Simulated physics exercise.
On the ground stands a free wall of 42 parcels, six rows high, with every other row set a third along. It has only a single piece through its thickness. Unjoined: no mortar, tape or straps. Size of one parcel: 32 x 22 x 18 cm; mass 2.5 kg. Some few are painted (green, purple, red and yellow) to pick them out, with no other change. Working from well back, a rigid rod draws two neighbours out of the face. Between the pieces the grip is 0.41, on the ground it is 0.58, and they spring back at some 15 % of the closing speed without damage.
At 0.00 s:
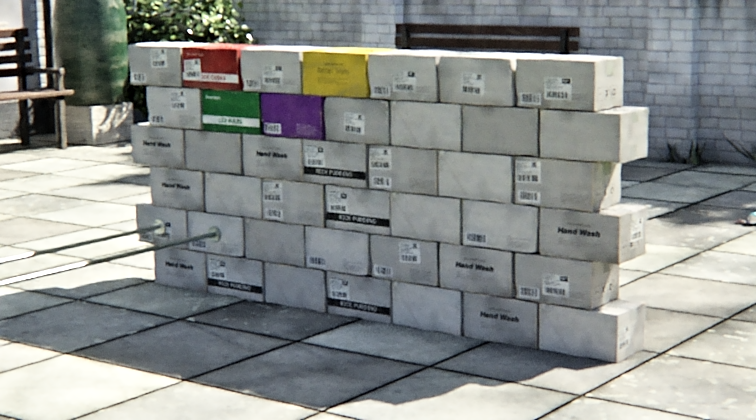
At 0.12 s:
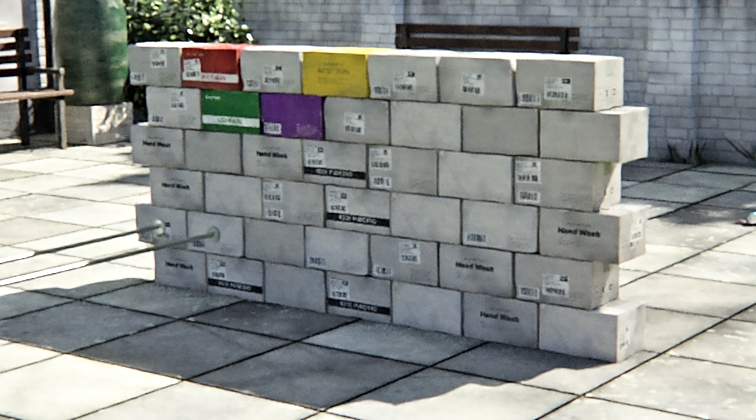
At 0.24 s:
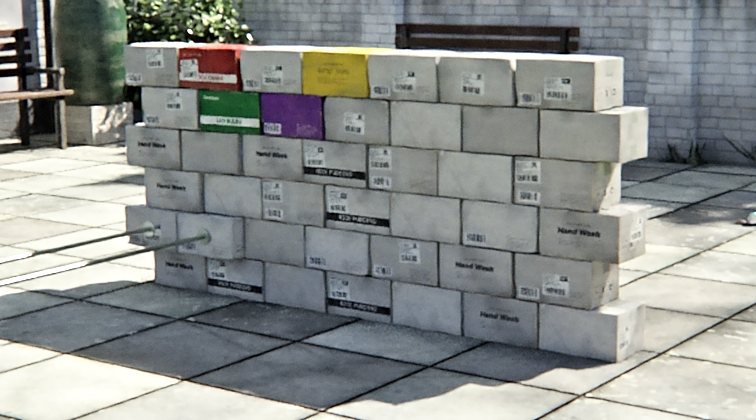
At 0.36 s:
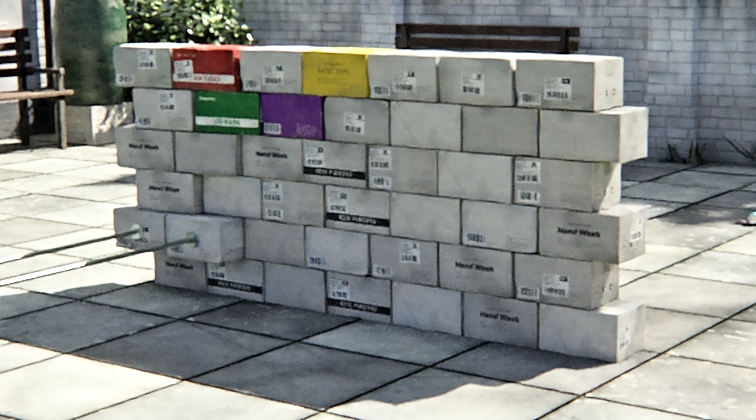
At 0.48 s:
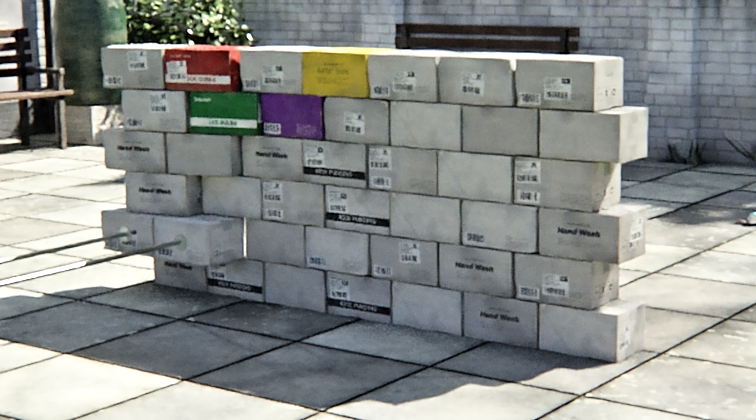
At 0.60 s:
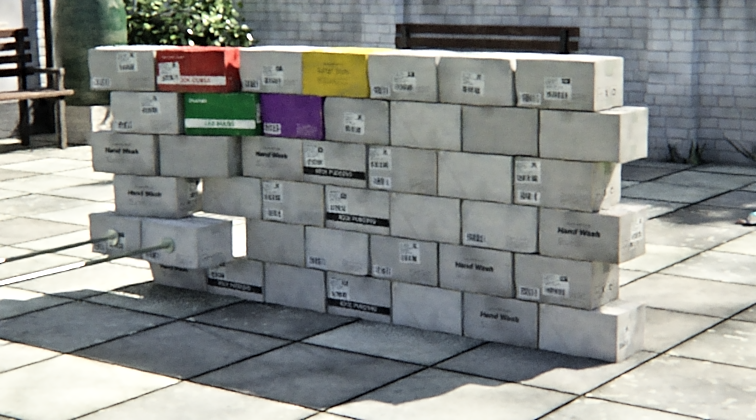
Two thin rods draw a pair of neighbouring grey blocks leftward from the lower left of a free-standing wall on a sunlit paved courtyard, seen at a slight angle by a still camera. Red and yellow blocks sit in the top row, green and purple below, with benches and foliage behind. As the pair slides out, the blocks above shift left, the red farther than the green, opening gaps.
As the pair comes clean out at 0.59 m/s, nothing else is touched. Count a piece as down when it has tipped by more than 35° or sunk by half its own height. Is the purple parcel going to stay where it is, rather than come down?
Yes, it keeps its place.
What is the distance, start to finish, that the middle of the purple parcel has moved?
Distance start to end: Approx. 0 cm.
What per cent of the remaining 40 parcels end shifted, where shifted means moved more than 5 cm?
20 per cent.
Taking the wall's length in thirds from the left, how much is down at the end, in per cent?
Per cent - left 50, middle 0, right 0.
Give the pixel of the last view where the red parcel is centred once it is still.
I'd place it at about (68, 267) in the final view.
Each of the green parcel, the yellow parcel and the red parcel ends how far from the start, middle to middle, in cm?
Shift in cm - green: 70; yellow: 0; red: 110.
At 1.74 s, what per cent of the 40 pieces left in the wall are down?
By then 0 %.
By 0.82 s, none of the 40 other parcels down, 9 disturbed; purple parcel unmoved; red parcel moved 21 cm.
By 1.74 s, none of the 40 other parcels down, 9 disturbed; purple parcel unmoved; red parcel tilted 10°.
By 2.30 s, 6 of the 40 other parcels down; purple parcel unmoved; red parcel tilted 66°, 29 cm lower.
By 2.80 s, 7 of the 40 other parcels down; purple parcel unmoved; red parcel tilted 25°, 74 cm lower.
When it is over (4.0 s), 7 of the 40 other parcels down; purple parcel unmoved; red parcel on its side; green parcel tilted 41°, 55 cm lower. In pixels of the last frame, middles, purple parcel near (305, 112), red parcel near (68, 267).
